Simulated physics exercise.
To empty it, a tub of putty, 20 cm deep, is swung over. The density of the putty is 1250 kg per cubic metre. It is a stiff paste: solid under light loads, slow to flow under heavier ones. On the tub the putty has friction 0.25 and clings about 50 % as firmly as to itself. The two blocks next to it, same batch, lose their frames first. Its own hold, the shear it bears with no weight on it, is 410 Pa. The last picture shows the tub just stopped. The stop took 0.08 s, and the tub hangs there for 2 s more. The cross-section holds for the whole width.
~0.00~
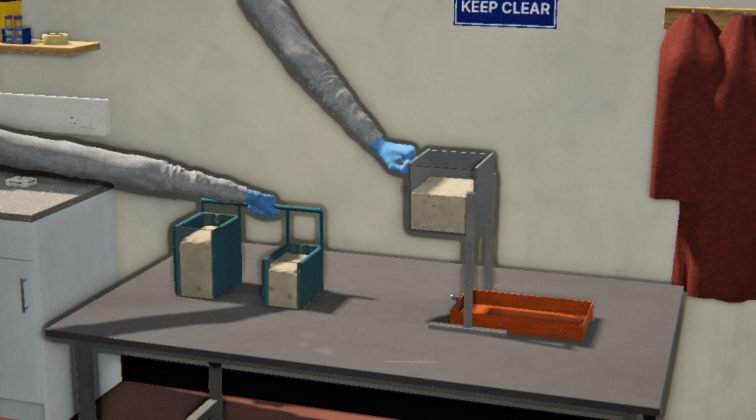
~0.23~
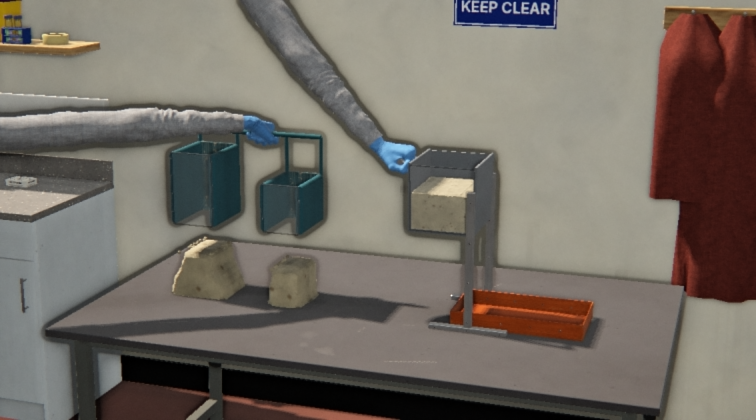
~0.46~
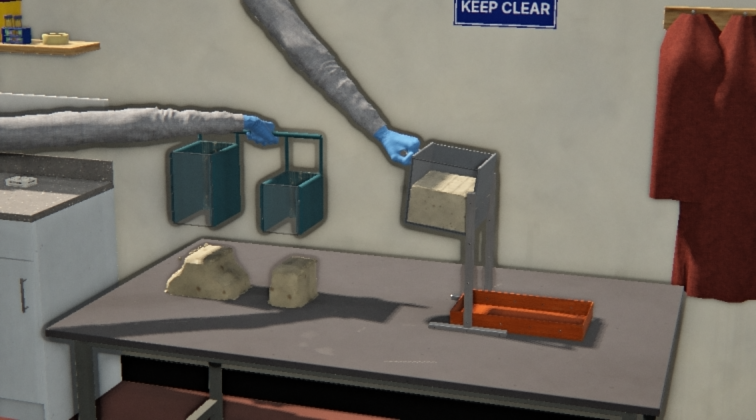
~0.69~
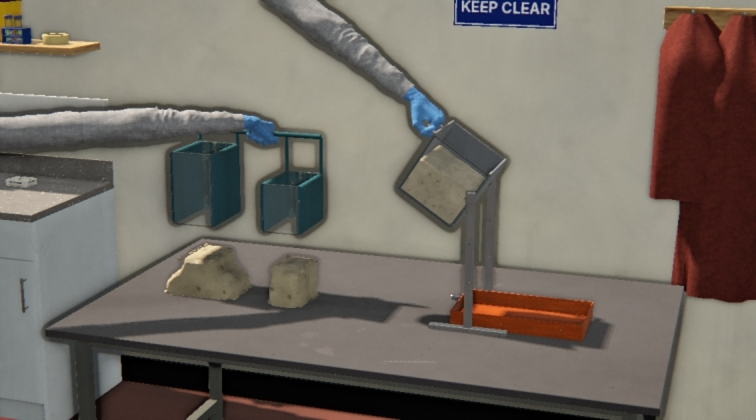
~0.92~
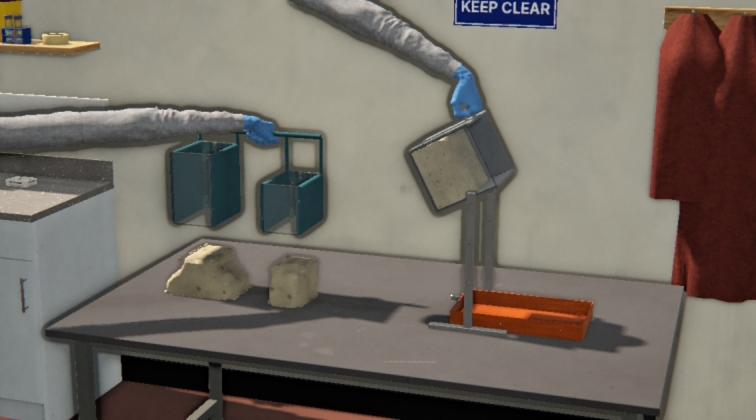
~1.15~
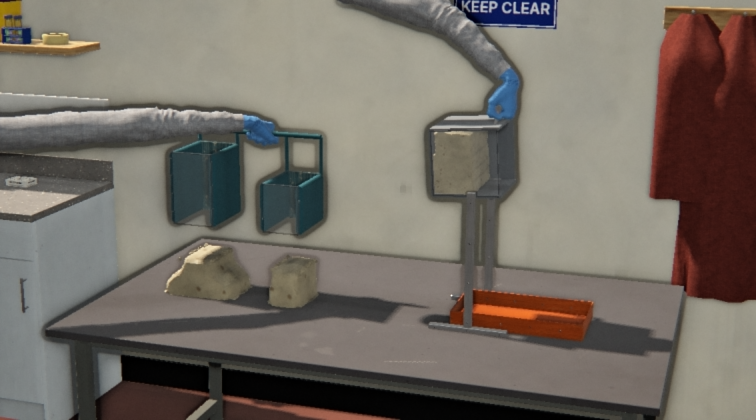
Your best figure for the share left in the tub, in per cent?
Close to 99 per cent.
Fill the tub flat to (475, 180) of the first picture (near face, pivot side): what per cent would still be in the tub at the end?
It would be near 60 %.
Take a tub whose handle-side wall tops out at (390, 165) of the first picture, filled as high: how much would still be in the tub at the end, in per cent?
Then about 60 %.
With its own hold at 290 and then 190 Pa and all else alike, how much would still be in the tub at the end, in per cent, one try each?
In turn about 70 %, 60 %.
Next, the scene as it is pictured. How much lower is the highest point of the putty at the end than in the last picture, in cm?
Some 6 cm.
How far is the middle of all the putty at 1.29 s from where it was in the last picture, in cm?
Some 3 cm.
After 1.29 s, the tub is at 86 degrees and holds 100 %.
After 1.46 s, the tub is at 86 degrees and holds 100 %.
After 1.63 s, the tub is at 86 degrees and holds 99 %.
After 1.80 s, the tub is at 86 degrees and holds 99 %.
After 3.15 s, the tub is at 86 degrees and holds 99 %.
